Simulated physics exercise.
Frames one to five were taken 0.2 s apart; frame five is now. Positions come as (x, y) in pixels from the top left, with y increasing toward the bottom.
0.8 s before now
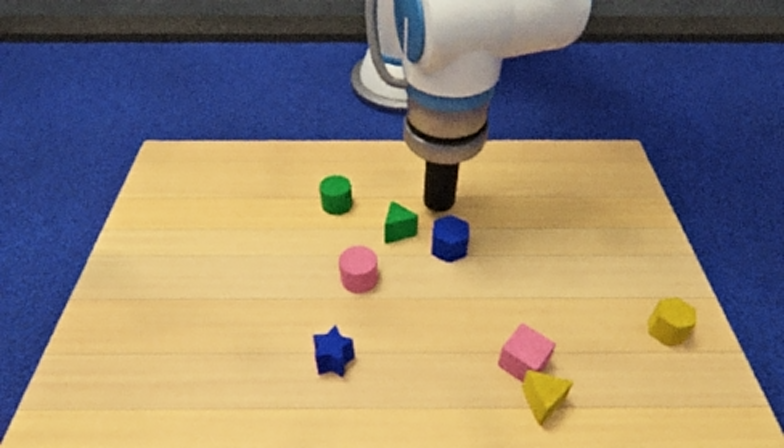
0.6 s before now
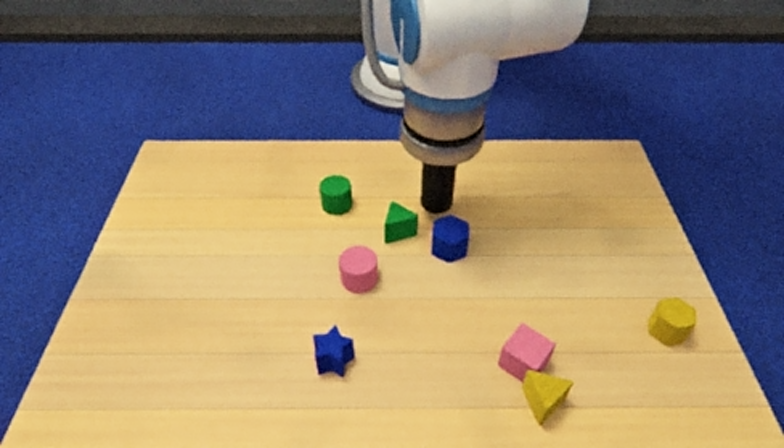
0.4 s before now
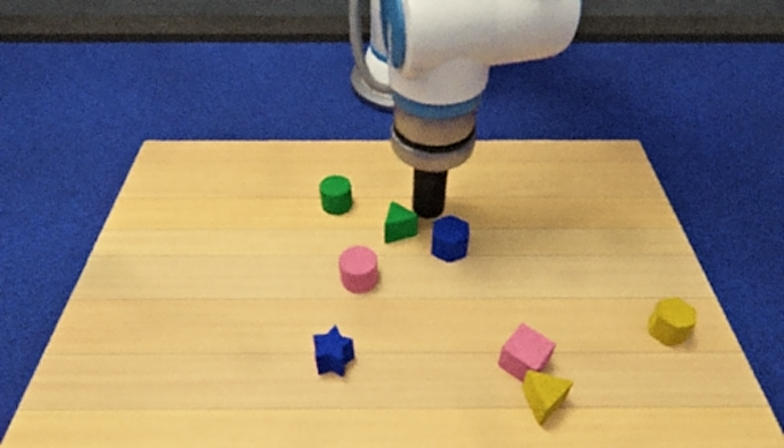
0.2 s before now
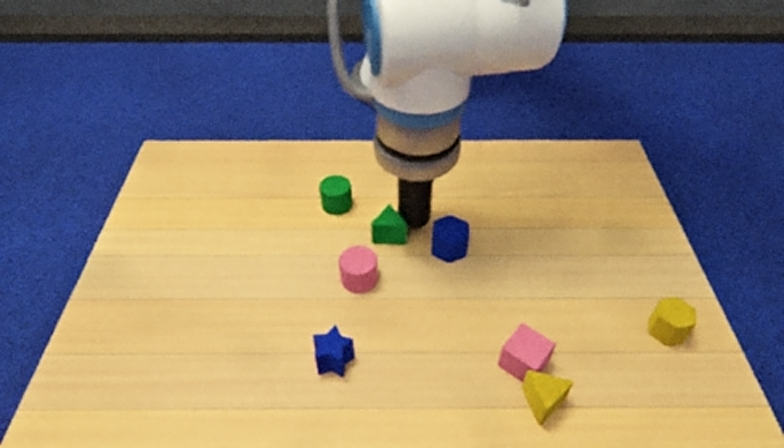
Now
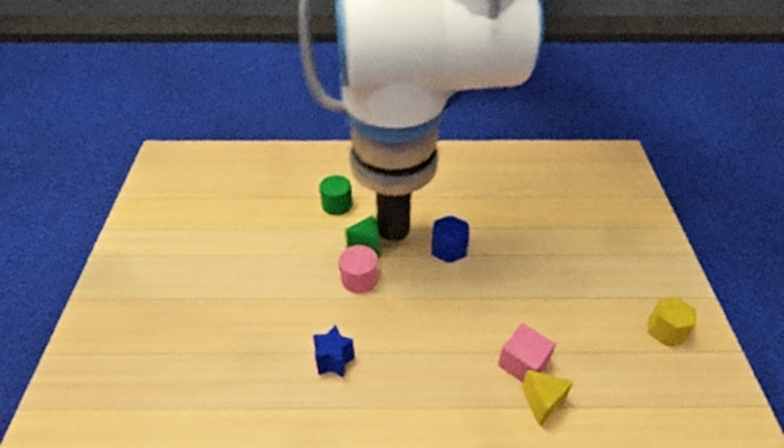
A white and blue robot arm with a black peg reaches over a pale wooden board on a blue surface, seen from a fixed, raised view in front. Near the peg sit a green cylinder, green triangular piece, blue block and pink cylinder, with a blue star lower left and pink and yellow blocks to the right. The peg slides left and slightly nearer, pushing the green triangular piece leftward to just behind the pink cylinder.
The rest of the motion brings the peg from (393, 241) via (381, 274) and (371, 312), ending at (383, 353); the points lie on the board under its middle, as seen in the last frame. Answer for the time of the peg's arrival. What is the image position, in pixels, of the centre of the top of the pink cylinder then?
The centre of its top face lies at (332, 281).
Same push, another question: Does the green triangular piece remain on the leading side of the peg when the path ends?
No, that is not how it ends up.
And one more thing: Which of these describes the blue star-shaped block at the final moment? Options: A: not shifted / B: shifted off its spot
It's A.
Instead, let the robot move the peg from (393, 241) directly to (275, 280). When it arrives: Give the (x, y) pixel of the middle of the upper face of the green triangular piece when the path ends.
For the centre of its top, I'd go with (240, 259).
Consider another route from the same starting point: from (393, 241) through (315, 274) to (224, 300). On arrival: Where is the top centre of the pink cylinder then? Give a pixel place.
Pixel (344, 275).
The first path, step by step. One third of the way, peg (381, 263); pink cylinder (347, 269); green triangular piece (358, 231), turned 20° clockwise.
Two thirds of the way, peg (370, 301); pink cylinder (332, 281); green triangular piece (358, 231), turned 20° clockwise.
At the end, peg (383, 342); blue star-shaped block not moved; pink cylinder (332, 281); green triangular piece (358, 231), turned 20° clockwise.
